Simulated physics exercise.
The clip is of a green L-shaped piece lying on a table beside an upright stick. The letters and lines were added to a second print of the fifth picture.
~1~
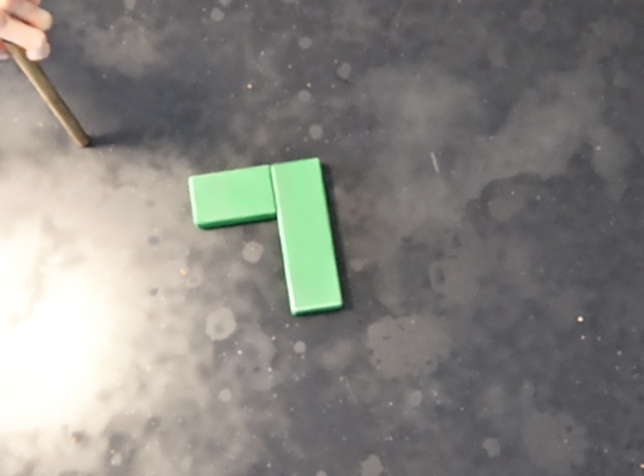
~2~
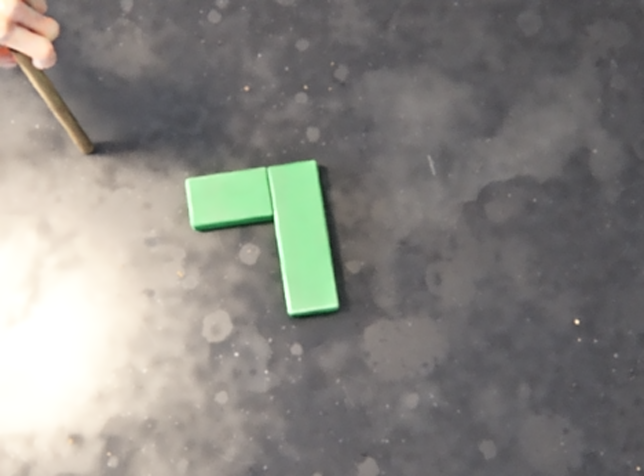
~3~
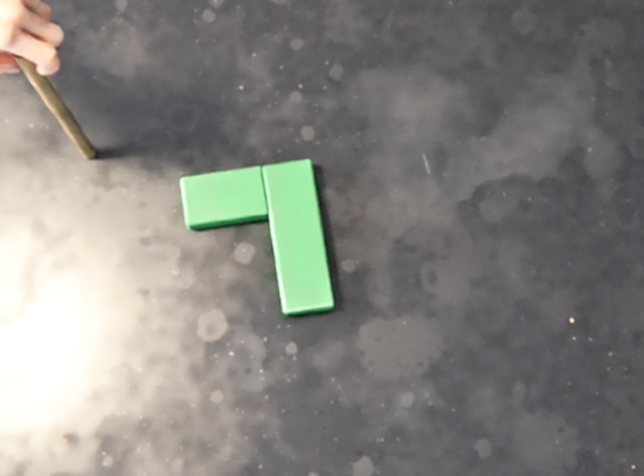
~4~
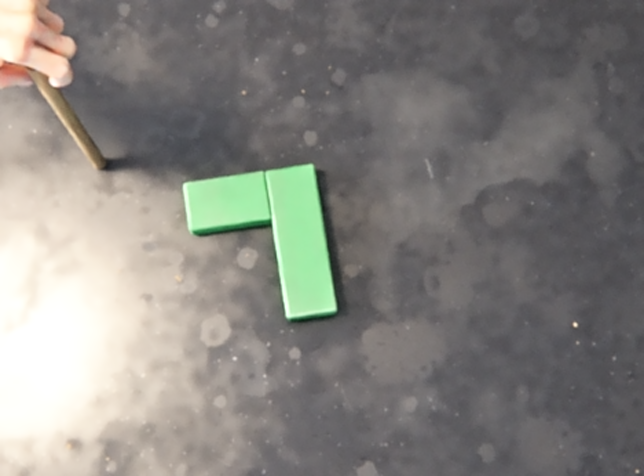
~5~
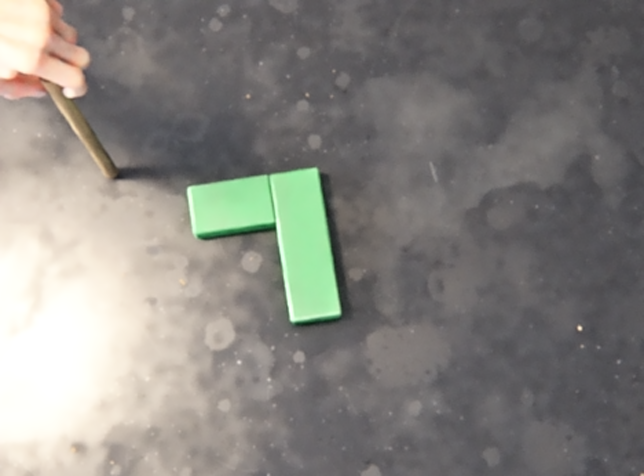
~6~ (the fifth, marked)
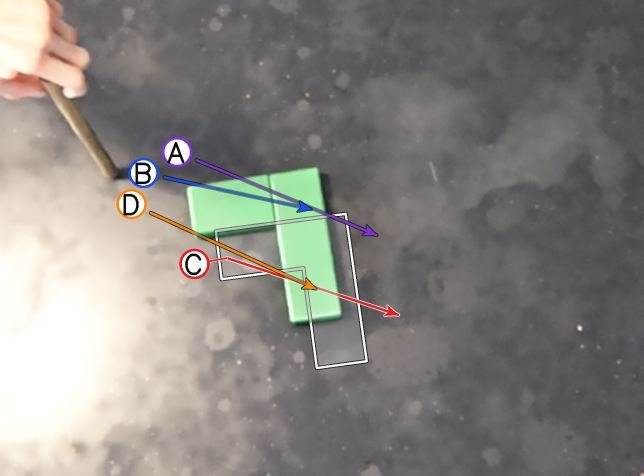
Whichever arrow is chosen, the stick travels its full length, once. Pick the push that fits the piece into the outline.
Take B.
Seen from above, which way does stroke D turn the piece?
On that stroke, anticlockwise.
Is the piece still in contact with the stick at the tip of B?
Yes.
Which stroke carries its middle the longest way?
That is D.
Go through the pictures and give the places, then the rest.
The first frame shows green L-shaped piece (306, 234).
The second frame shows green L-shaped piece (302, 236).
The third frame shows green L-shaped piece (297, 235).
The fourth frame shows green L-shaped piece (300, 240).
The fifth frame shows green L-shaped piece (305, 243).
On the marked copy, A from (197, 160) to (377, 235); B from (164, 177) to (311, 209); C from (227, 258) to (398, 315); D from (151, 213) to (316, 289).
Following B. Soon after the start, foot of the stick (218, 189), piece (308, 246).
Later, foot of the stick (271, 201), piece (324, 264).
In the end, foot of the stick (311, 210), piece (332, 283); it fills the outline.
As for the rest, A leaves the piece out of the outline, at (323, 301); C leaves the piece out of the outline, at (341, 225); D leaves the piece out of the outline, at (410, 219).
